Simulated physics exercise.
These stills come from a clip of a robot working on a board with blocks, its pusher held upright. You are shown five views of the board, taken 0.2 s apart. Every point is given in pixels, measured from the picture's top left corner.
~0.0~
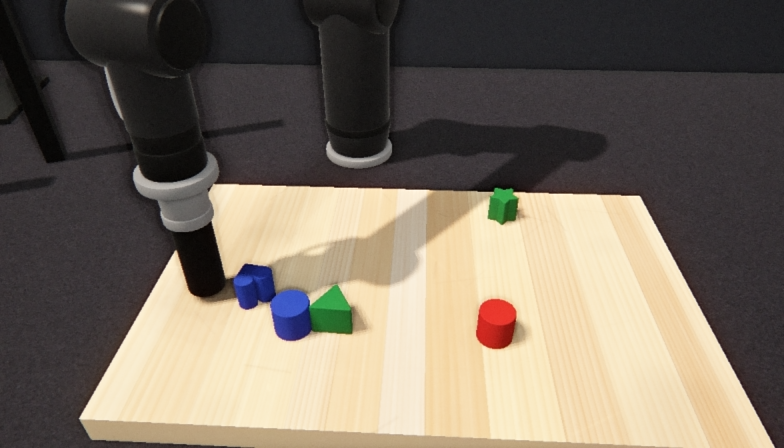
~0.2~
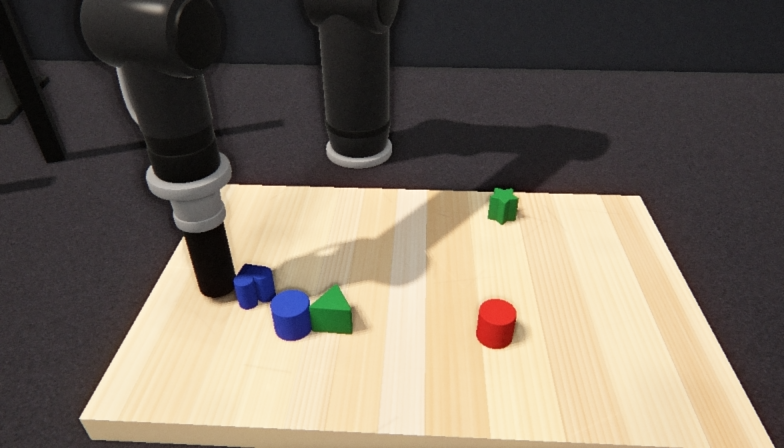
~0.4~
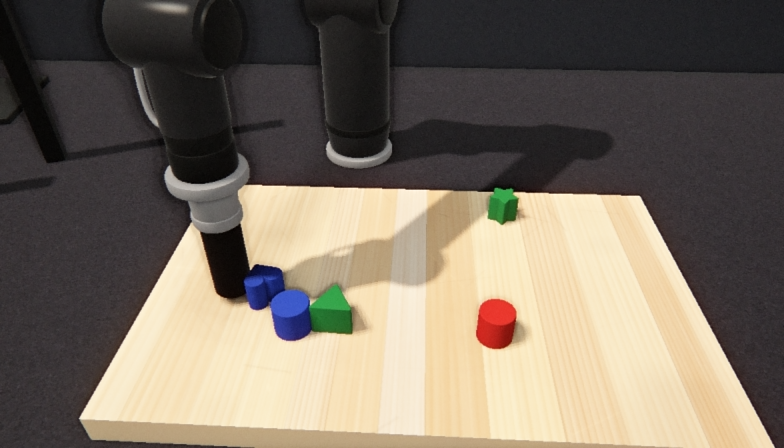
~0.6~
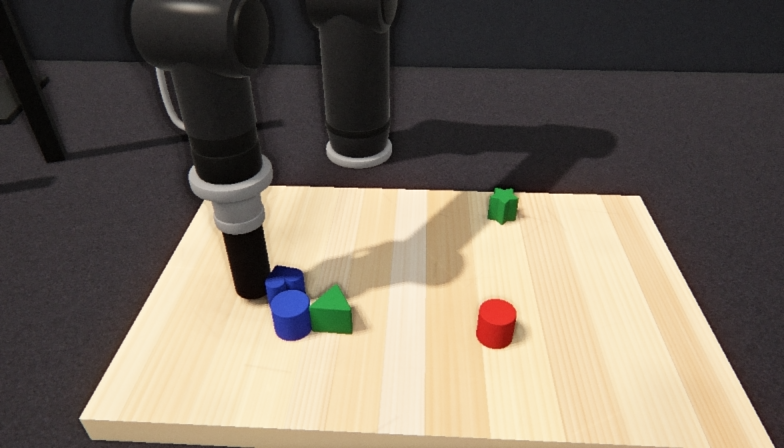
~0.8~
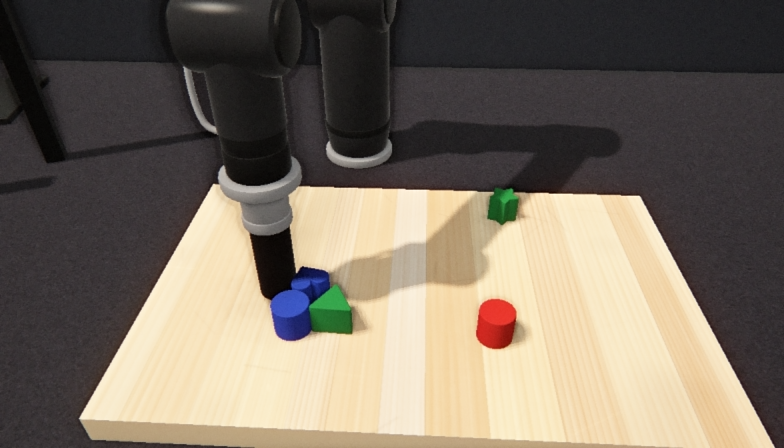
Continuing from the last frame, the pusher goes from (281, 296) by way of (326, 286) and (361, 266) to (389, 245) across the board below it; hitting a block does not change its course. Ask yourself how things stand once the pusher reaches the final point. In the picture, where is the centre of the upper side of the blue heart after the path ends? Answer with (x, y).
It should be at about (355, 276).
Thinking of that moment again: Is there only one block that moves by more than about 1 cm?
Final answer: Yes.
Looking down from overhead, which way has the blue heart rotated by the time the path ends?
From above, clockwise.
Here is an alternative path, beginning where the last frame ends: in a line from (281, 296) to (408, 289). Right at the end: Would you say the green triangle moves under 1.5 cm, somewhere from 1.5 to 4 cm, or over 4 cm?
Offset: Below 1.5 cm.
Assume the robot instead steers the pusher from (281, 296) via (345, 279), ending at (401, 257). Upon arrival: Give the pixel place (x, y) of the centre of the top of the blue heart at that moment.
Its top centre is at about (349, 276).
The first path, step by step. One third of the way, pusher at (326, 278); blue heart at (351, 276), turned 45° clockwise.
Two thirds of the way, pusher at (362, 258); blue heart at (355, 276), turned 50° clockwise.
At the end, pusher at (389, 237); blue round block unmoved; blue heart at (355, 276), turned 50° clockwise.
